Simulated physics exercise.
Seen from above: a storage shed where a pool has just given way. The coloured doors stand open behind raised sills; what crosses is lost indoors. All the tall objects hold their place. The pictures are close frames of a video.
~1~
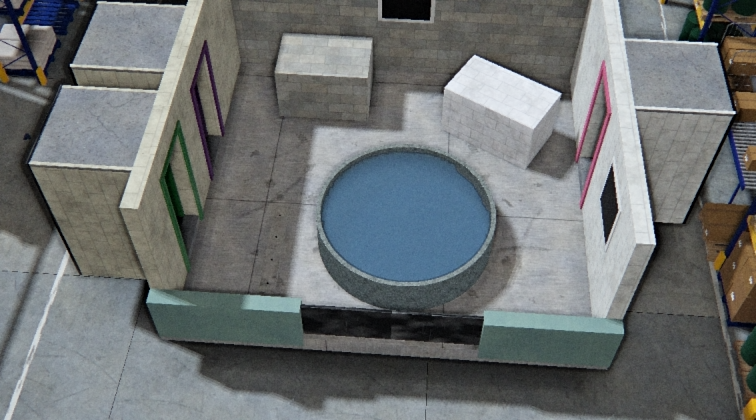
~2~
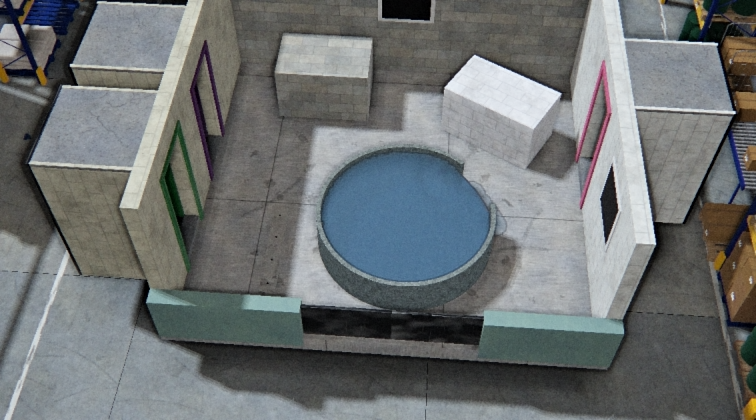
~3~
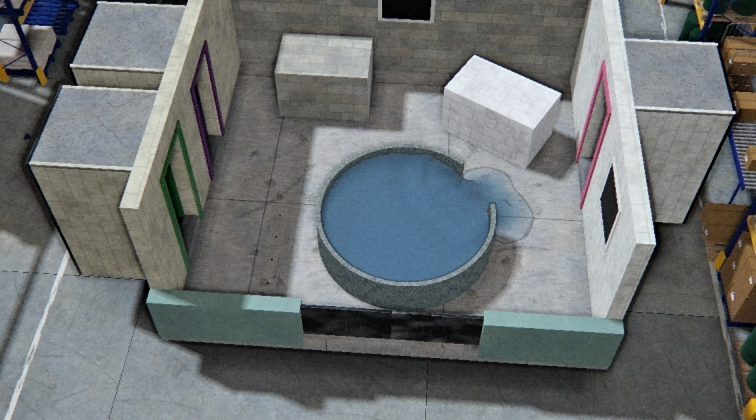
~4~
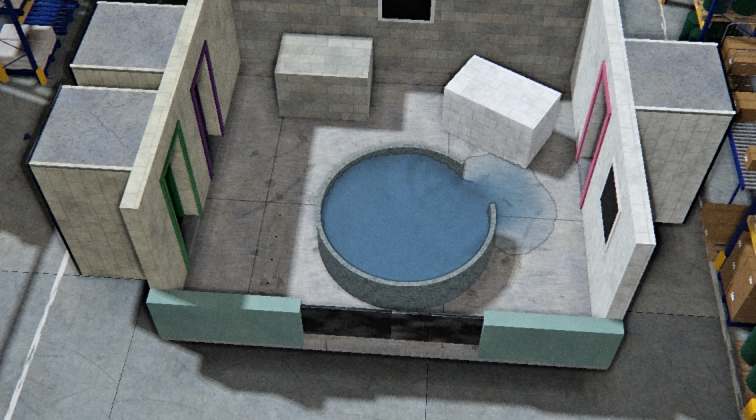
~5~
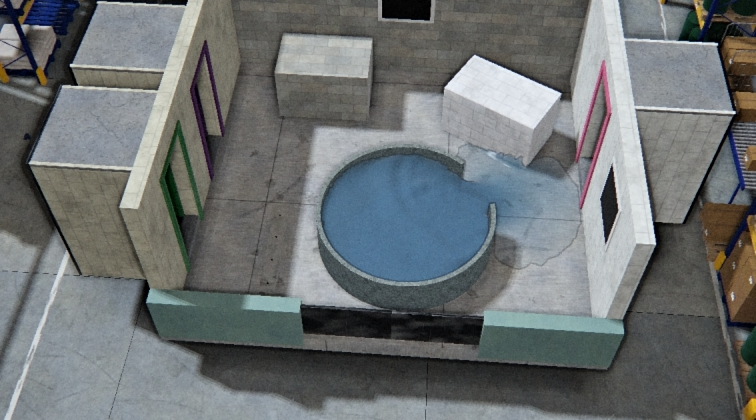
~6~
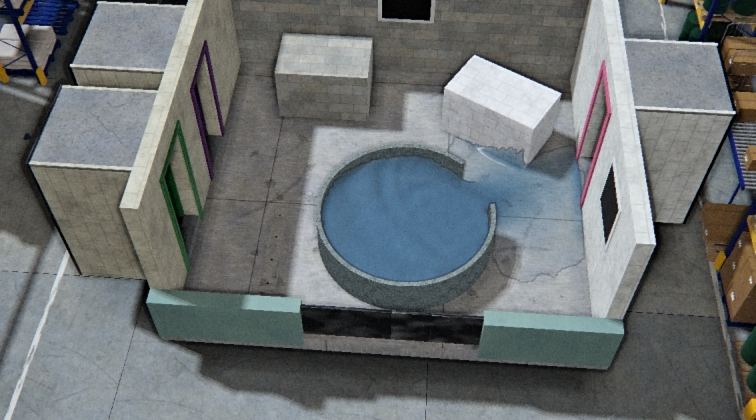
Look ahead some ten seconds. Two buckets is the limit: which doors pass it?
One by one: The purple door takes more than that; the pink door takes more than that; the green door stays under that.
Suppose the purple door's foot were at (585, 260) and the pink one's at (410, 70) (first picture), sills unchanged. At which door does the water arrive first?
I say the one in purple.
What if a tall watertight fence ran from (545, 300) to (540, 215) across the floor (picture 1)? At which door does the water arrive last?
Last comes the one in green.
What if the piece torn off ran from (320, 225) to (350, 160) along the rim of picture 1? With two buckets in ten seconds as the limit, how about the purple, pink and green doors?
In short: Purple takes more; pink stays under; green lets more in.
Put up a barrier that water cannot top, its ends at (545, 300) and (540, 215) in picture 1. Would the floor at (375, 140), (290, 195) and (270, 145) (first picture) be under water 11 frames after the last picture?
One after the other: Awash, free of water, not flooded.
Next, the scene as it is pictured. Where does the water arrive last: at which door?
That is the green door.
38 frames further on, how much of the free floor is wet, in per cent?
Some 90 per cent.
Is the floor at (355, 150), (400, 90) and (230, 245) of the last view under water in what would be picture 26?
One after the other: Flooded, awash, not flooded.
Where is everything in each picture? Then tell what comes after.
The first picture shows still water in the pool at (406, 214).
In the second picture, the front is at (496, 233), out from the gap at (477, 201).
In the third picture, the front is at (491, 171), out from the gap at (477, 202).
In the fourth picture, water pours out at (477, 203) and has run to (530, 173).
In the fifth picture, the front is at (554, 162), out from the gap at (477, 202).
In the sixth picture, the front is at (573, 150), out from the gap at (477, 202).
A moment on, water covers 20 % of the floor; the purple door not reached, the pink door over two buckets in, the green door not reached.
Next, water covers 35 % of the floor; the purple door not reached, the pink door far over two buckets in, the green door not reached.
Then, water covers 60 % of the floor; the purple door not reached, the pink door far over two buckets in, the green door not reached.
Later, water covers 90 % of the floor; the purple door under two buckets in, the pink door far over two buckets in, the green door wet at the sill, nothing in.
In the end, water covers 100 % of the floor; the purple door over two buckets in, the pink door far over two buckets in, the green door wet at the sill, nothing in.
